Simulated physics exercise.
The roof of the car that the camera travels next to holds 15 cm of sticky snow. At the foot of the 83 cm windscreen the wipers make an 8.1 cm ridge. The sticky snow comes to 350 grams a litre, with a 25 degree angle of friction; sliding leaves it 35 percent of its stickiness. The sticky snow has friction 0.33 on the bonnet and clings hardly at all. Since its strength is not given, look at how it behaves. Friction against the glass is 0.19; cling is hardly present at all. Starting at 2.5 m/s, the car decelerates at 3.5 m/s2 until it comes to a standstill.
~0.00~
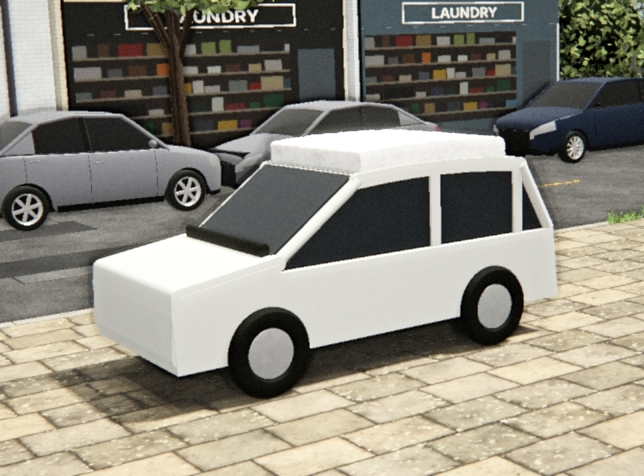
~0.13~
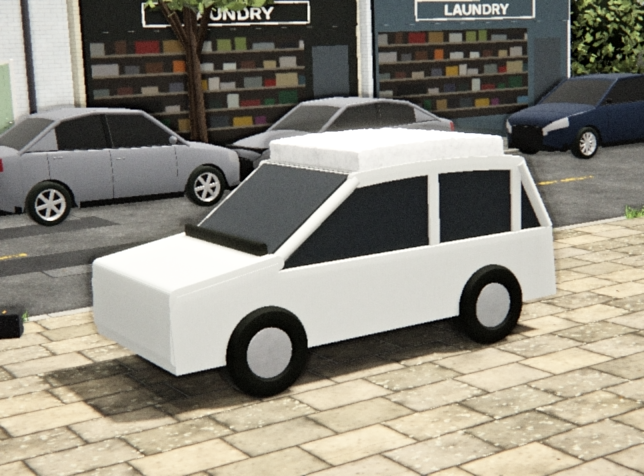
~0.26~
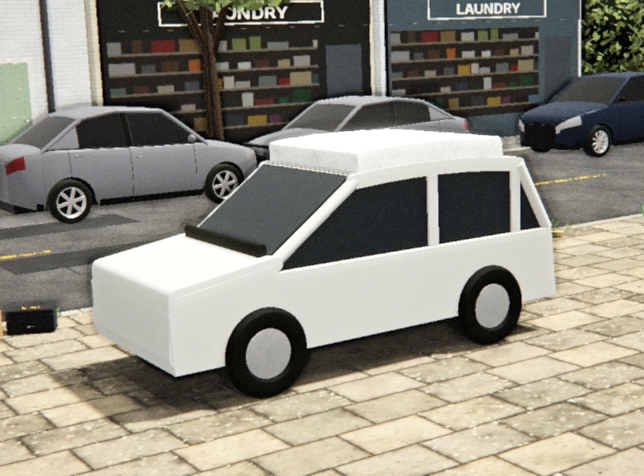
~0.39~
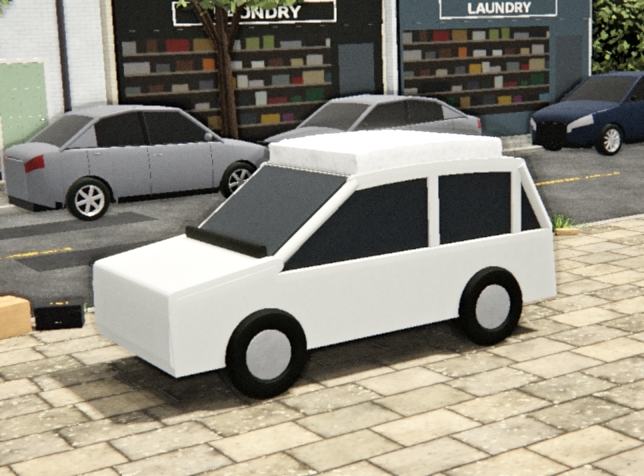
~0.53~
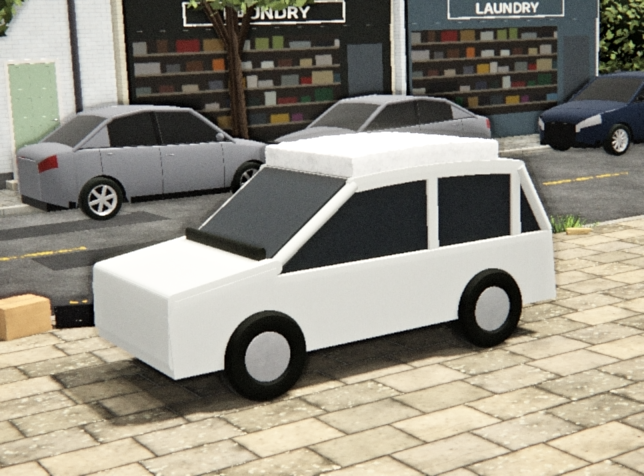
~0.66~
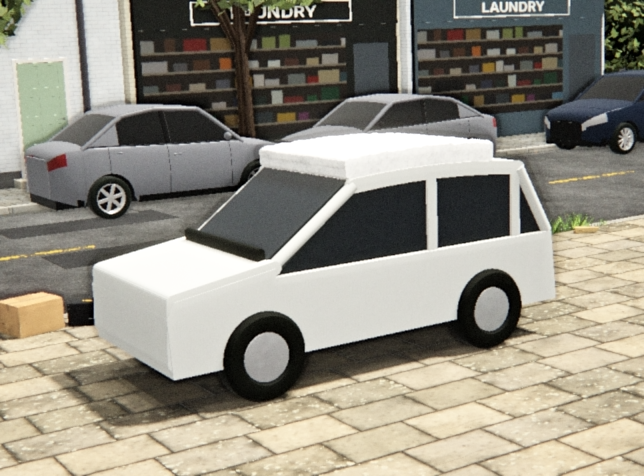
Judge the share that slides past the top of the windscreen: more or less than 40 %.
Look for a value beneath 40 %.
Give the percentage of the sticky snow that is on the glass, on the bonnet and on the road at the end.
About 18 % on the glass, 10 % on the bonnet, 0 % on the road.
After 1.00 s, 81 % of the snow is on the roof, 19 % on the glass, none on the bonnet and none has gone off the nose.
After 1.40 s, 73 % of the snow is on the roof, 19 % on the glass, 8 % on the bonnet and none has gone off the nose.
After 1.81 s, 73 % of the snow is on the roof, 19 % on the glass, 8 % on the bonnet and none has gone off the nose.
After 2.21 s, 73 % of the snow is on the roof, 18 % on the glass, 9 % on the bonnet and none has gone off the nose.
After 3.20 s, at the end, 73 % of the snow is on the roof, 18 % on the glass, 9 % on the bonnet and none has gone off the nose.
